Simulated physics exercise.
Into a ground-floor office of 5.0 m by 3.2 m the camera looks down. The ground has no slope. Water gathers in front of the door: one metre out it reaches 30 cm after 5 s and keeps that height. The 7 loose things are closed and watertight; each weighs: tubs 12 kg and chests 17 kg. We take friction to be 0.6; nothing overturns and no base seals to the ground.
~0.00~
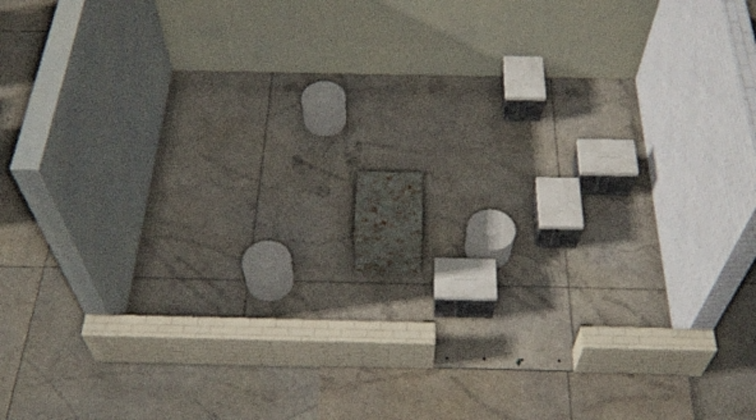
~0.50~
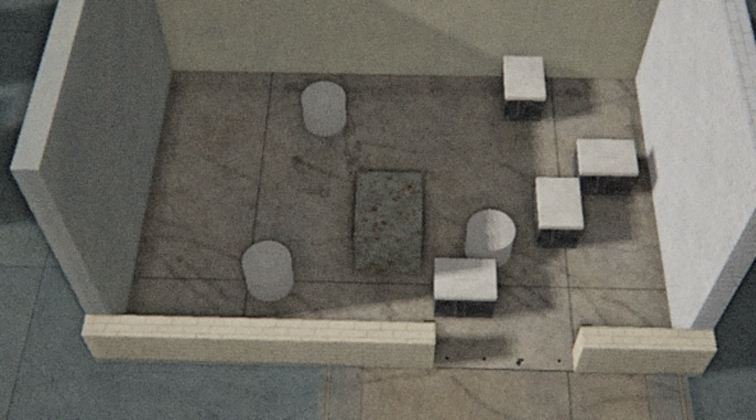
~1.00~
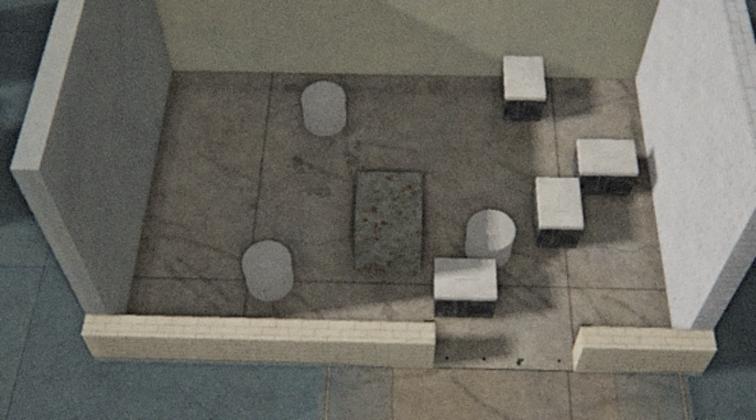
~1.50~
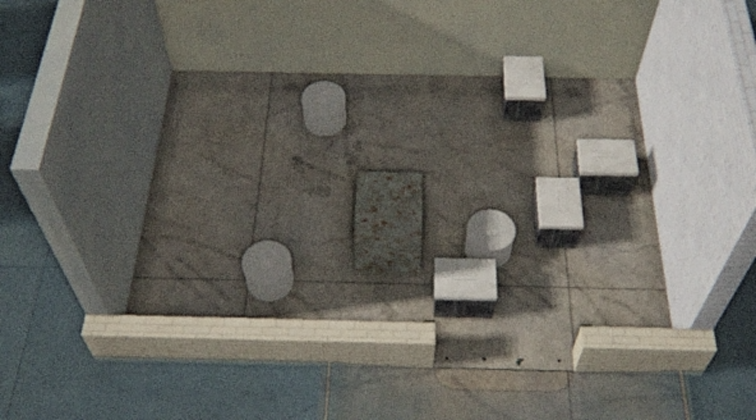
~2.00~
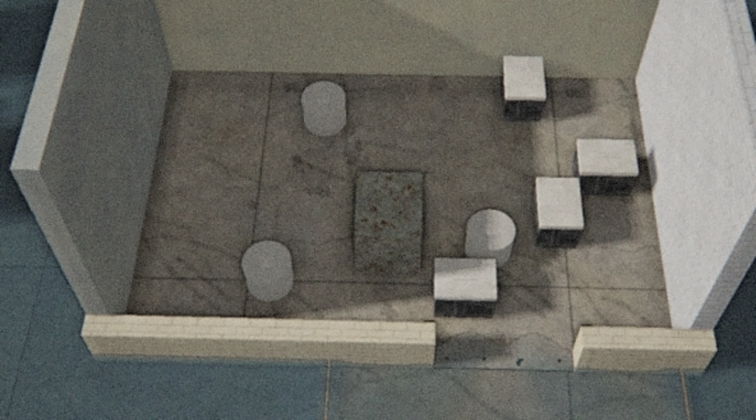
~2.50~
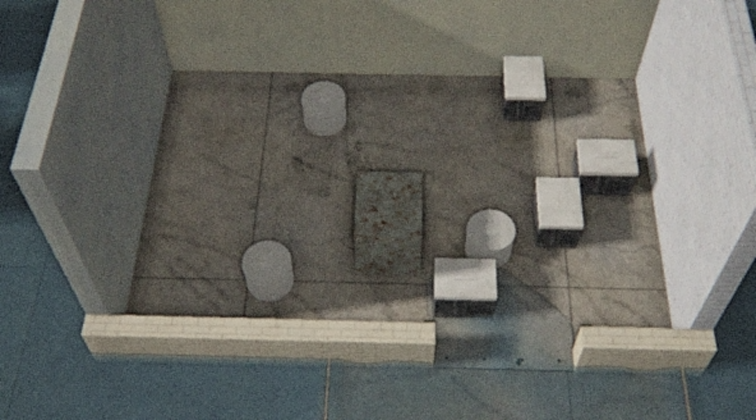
In a small walled office, water gathers outside and creeps through the doorway while everything inside stays still.
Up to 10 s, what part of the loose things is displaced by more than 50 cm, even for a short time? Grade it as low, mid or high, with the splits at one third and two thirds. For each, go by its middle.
Grade: High, two thirds or more.
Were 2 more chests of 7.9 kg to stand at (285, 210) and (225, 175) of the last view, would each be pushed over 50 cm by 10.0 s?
Order as asked - inside the cutoff and beyond the cutoff.
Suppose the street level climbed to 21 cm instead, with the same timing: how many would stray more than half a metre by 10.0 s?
Then 4.
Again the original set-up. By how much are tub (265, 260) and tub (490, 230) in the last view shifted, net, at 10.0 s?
In that order: 0 cm, 300 cm.
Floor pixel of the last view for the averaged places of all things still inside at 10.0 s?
Mean position approx. (357, 177).
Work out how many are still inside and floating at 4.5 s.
The number is 0.
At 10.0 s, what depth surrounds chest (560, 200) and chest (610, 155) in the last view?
Around 20 cm and 20 cm.
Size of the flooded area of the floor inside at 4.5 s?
Wet: Near 6.5 m2.
After 3.5 s 0 of 7 are over 50 cm from their spots; 0 afloat.
After 4.5 s 1 of 7 are over 50 cm from their spots; 0 afloat.
After 7.0 s 4 of 7 are over 50 cm from their spots; 5 afloat.
After 10.0 s 6 of 7 are over 50 cm from their spots, and 6 have been at some point; 5 afloat.
